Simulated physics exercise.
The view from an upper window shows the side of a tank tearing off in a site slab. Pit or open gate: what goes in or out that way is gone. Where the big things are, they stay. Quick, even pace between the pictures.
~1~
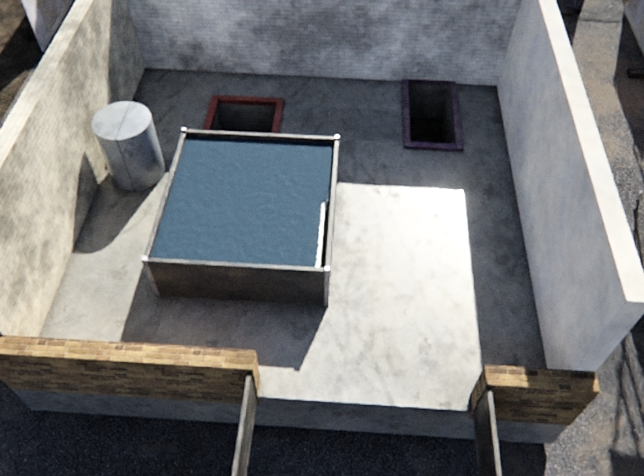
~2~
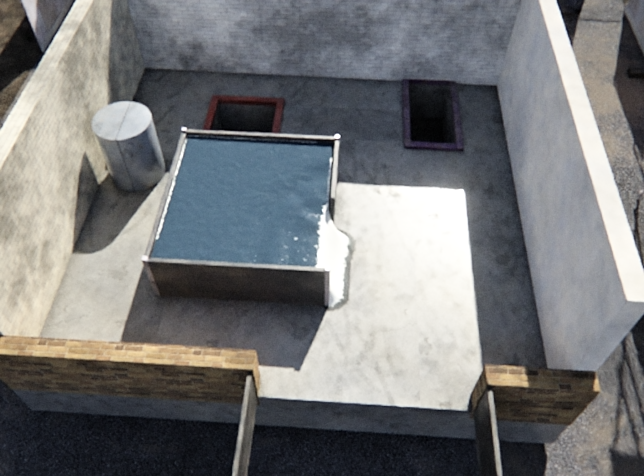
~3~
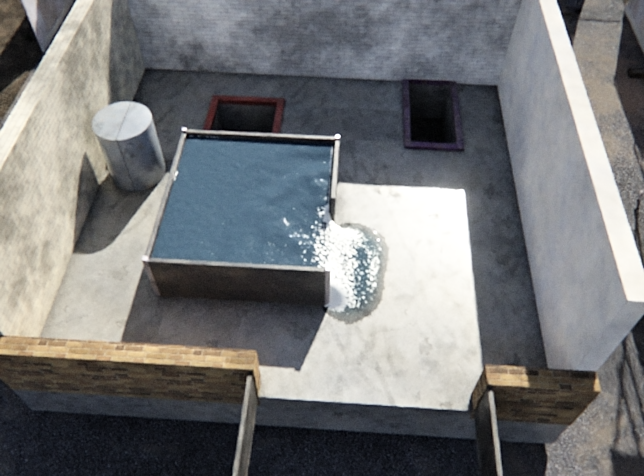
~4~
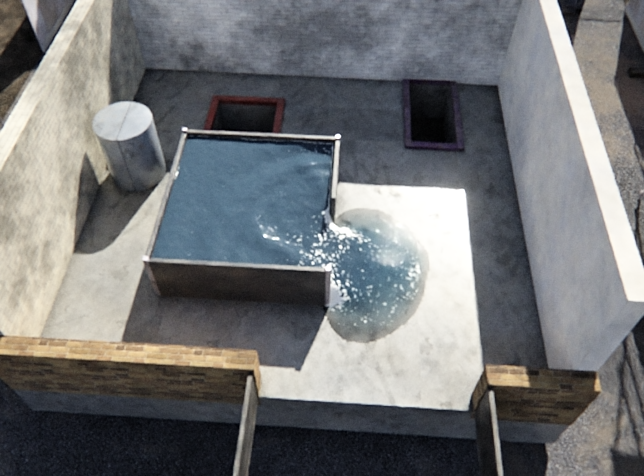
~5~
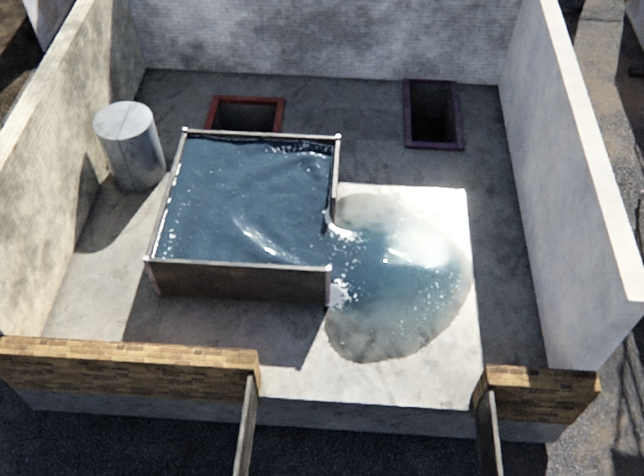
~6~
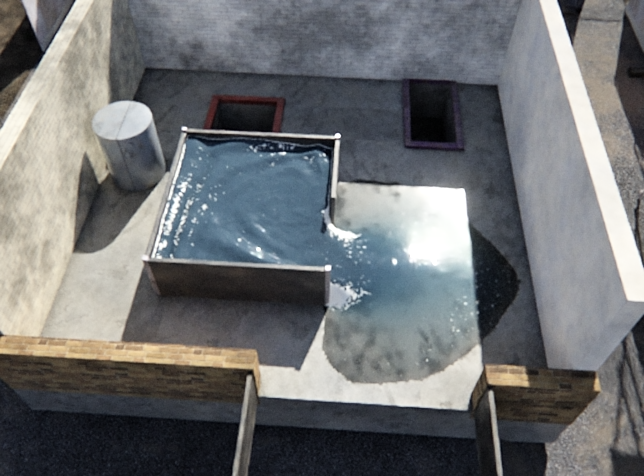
A square tank of blue water stood whole in a walled concrete yard, then its right side gave way and water poured out, spreading rightward across the sunlit floor in a widening, rounded pool.
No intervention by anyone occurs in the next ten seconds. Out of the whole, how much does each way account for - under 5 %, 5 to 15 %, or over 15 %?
Outcome: The gate gets a big share of it - past fifteen per cent; the purple pit gets a big share of it - past fifteen per cent; the red pit gets hardly any of it - below five per cent.
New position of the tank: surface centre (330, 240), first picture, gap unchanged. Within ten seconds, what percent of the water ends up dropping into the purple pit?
I'd put the purple pit at 30 per cent of the whole.
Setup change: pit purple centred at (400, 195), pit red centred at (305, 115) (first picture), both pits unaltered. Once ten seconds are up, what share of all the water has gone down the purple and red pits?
Estimated shares - purple: 4 %; red: 4 %.
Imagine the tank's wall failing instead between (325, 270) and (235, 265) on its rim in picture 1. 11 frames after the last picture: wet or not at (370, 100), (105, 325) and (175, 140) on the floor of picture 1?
Going point by point: Left unwetted, waterlogged, left unwetted.
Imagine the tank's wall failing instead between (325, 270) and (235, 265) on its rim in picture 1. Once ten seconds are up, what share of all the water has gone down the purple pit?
Share to the purple pit: 0 in a hundred.
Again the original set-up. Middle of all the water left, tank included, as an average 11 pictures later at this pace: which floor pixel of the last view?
I'd say around (336, 249).
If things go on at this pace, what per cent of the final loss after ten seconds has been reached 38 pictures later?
Around 60 per cent.
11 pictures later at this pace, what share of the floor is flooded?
Close to 30 in a hundred, I think.
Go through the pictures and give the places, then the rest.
The first frame shows the tank at (250, 197) is whole and still.
In the second frame, the front is at (338, 304), out from the gap at (328, 257).
In the third frame, water pours out at (328, 258) and has run to (375, 237).
In the fourth frame, the front is at (421, 252), out from the gap at (328, 258).
In the fifth frame, water pours out at (328, 258) and has run to (463, 261).
In the sixth frame, water pours out at (328, 257) and has run to (512, 285).
A moment on, water covers 30 % of the floor; the gate 0 %, the purple pit 0 %, the red pit 0 %.
Next, water covers 30 % of the floor; the gate 3 %, the purple pit 0 %, the red pit 0 %.
Then, water covers 40 % of the floor; the gate 8 %, the purple pit 2 %, the red pit 0 %.
Later, water covers 50 % of the floor; the gate 18 %, the purple pit 13 %, the red pit 0 %.
In the end, water covers 65 % of the floor; the gate 28 %, the purple pit 23 %, the red pit 0 %.
